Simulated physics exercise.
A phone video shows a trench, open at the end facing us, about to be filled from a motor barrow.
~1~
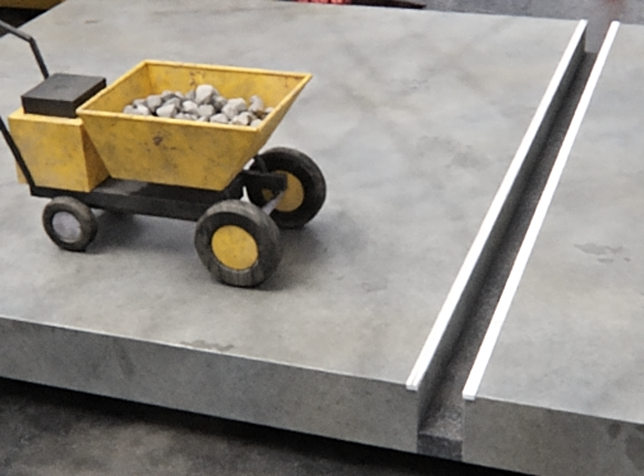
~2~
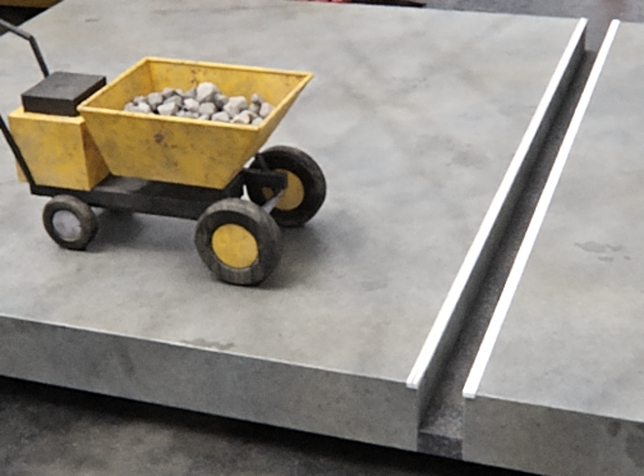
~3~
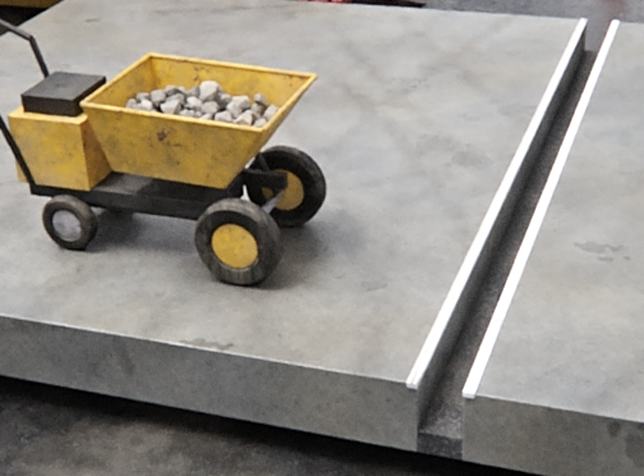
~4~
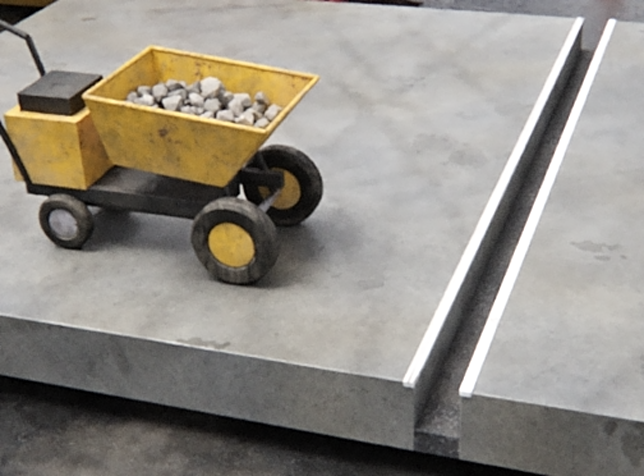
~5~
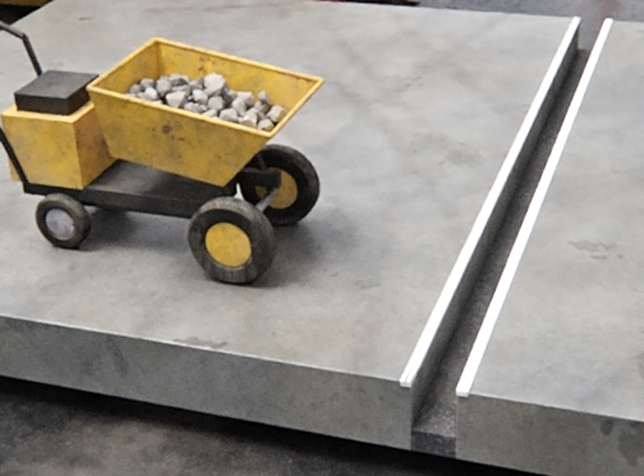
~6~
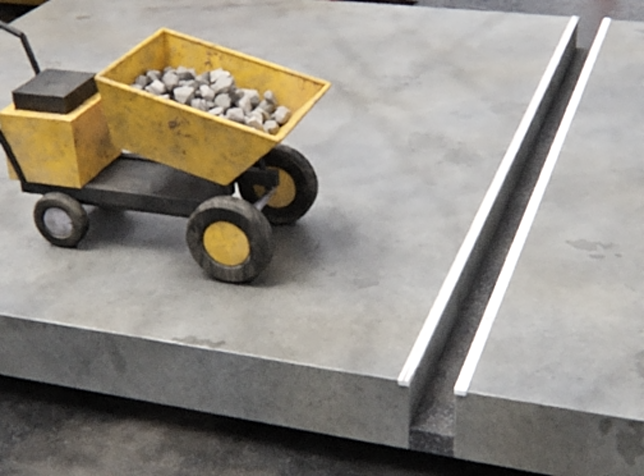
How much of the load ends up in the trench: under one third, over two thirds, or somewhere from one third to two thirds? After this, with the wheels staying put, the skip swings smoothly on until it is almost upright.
Share: Not reaching a third.
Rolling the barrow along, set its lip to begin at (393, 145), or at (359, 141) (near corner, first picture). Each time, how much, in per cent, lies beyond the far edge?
60 % for the first, 30 % for the second.
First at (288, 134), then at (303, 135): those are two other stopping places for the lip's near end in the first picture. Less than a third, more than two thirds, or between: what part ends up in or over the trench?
In the middle band; one to two thirds.
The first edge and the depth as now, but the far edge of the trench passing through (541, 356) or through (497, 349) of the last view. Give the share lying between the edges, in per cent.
In order, some 20 and some 20 percent.
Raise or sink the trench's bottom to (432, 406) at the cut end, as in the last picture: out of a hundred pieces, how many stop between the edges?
20 %.
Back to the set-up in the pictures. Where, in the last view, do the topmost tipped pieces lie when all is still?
I'd place the summit at about pixel (405, 237).
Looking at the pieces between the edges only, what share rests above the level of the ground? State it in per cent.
It works out at about 0 percent.
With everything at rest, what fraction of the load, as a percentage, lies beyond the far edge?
Some 0 per cent.
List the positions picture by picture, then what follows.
In the first frame, lip of the skip (257, 131), level; top of the load (188, 121), broken stones; first edge of the trench (432, 342); far edge (486, 350), the trench under half as wide as the skip, and about as deep as wide.
In the second frame, lip of the skip (259, 130), level; top of the load (189, 118).
In the third frame, lip of the skip (263, 131), tipped barely; top of the load (177, 101).
In the fourth frame, lip of the skip (266, 133), tipped barely; top of the load (179, 97).
In the fifth frame, lip of the skip (271, 136), tipped a little; top of the load (168, 99).
In the sixth frame, lip of the skip (279, 141), tipped a little; top of the load (174, 93); first edge of the trench (424, 338); far edge (478, 346).
Just after the last frame, skip tipped well over; every one in the skip.
A moment on, skip tipped steeply; almost all in the skip; just a few short of the trench; just a few falling.
Further on, skip tipped right over; roughly half in the skip; roughly half short of the trench; about a tenth in or heaped over the trench; just a few beyond it.
When it is over, skip tipped right over; roughly a quarter in the skip; roughly half short of the trench; roughly a quarter in or heaped over the trench; just a few beyond it.
